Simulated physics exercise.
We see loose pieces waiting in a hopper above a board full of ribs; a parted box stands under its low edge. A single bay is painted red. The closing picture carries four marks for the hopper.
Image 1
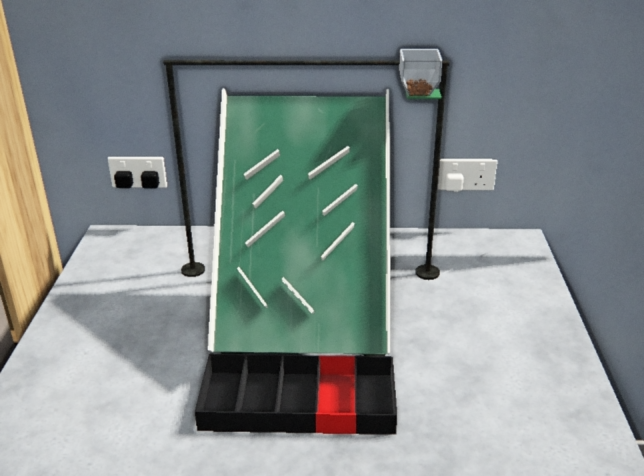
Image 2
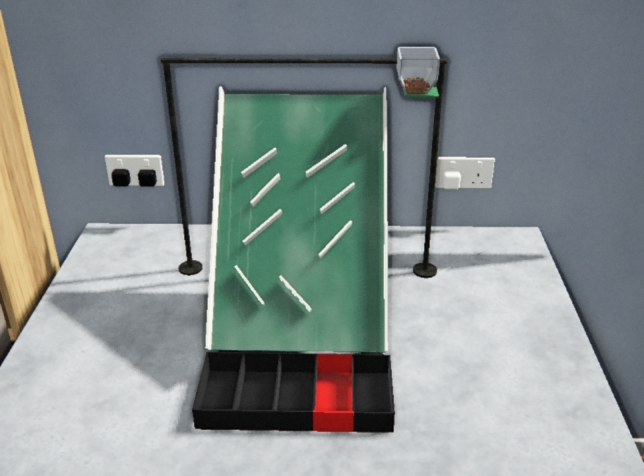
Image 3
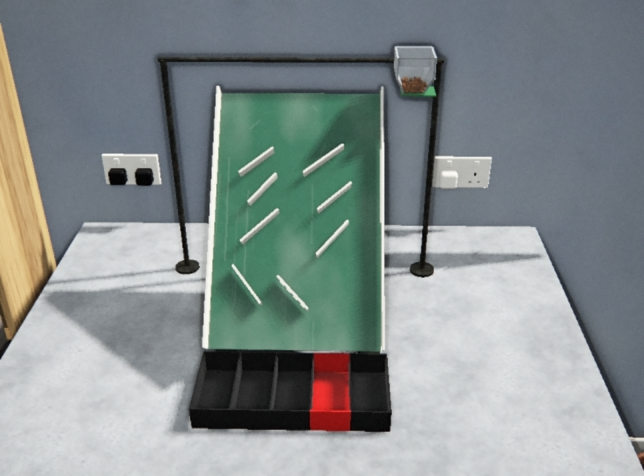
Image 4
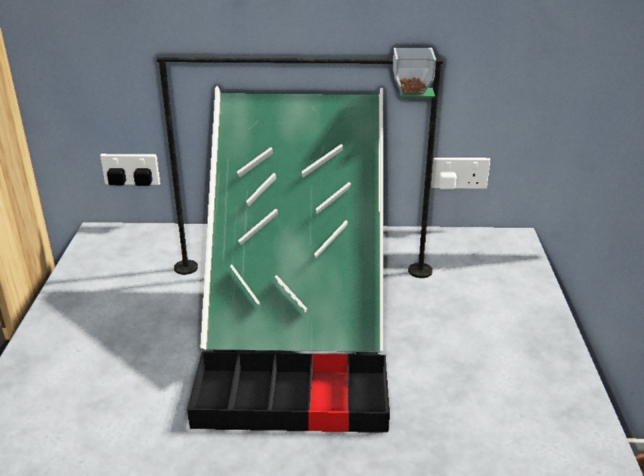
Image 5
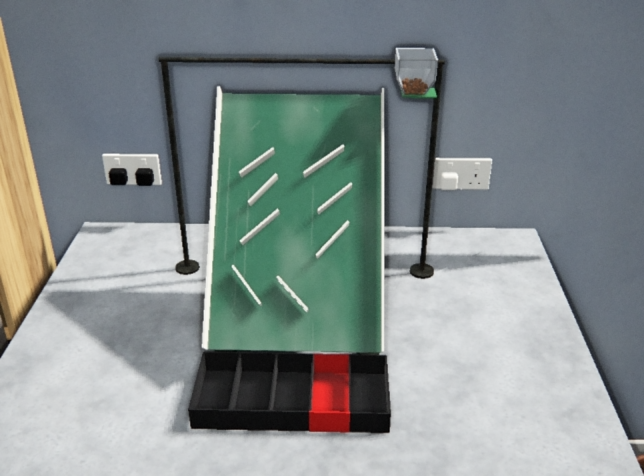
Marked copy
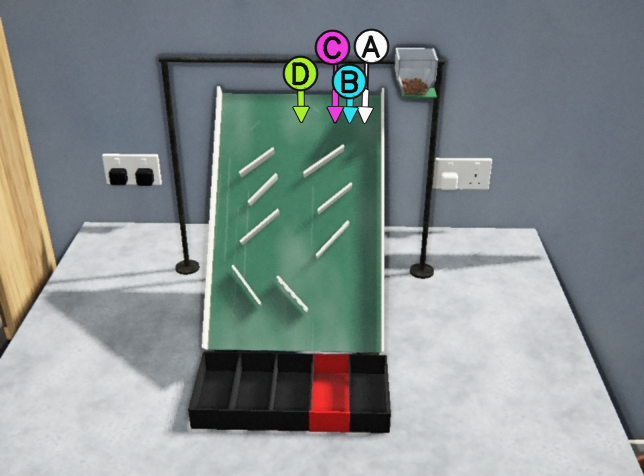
Only the camera moves, shifting very slightly so the view slides a touch left and then eases back, while everything on the pale grey tabletop, seen from in front and above, stays still. A tilted green board with white ribs stands against a blue-grey wall, above a black divided box with one red bay right of centre. A clear hopper holding small brown pieces sits motionless at the black frame's upper right.
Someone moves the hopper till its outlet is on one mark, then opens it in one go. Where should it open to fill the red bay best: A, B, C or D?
Go for D.
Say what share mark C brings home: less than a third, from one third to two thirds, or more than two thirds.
Mark C gives less than a third.
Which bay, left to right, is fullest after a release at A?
The fifth.
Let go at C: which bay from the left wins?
It is the first one.
On the marked copy, mark A meets the board at (364, 117); mark B meets the board at (349, 117); mark C meets the board at (335, 116); mark D meets the board at (301, 116).
With A, a small part in the red bay, most in other bays, a small part outside the box.
With B, a small part in the red bay, nearly all in other bays.
With C, a small part in the red bay, most in other bays, a small part outside the box.
With D, about a third in the red bay, about two thirds in other bays.
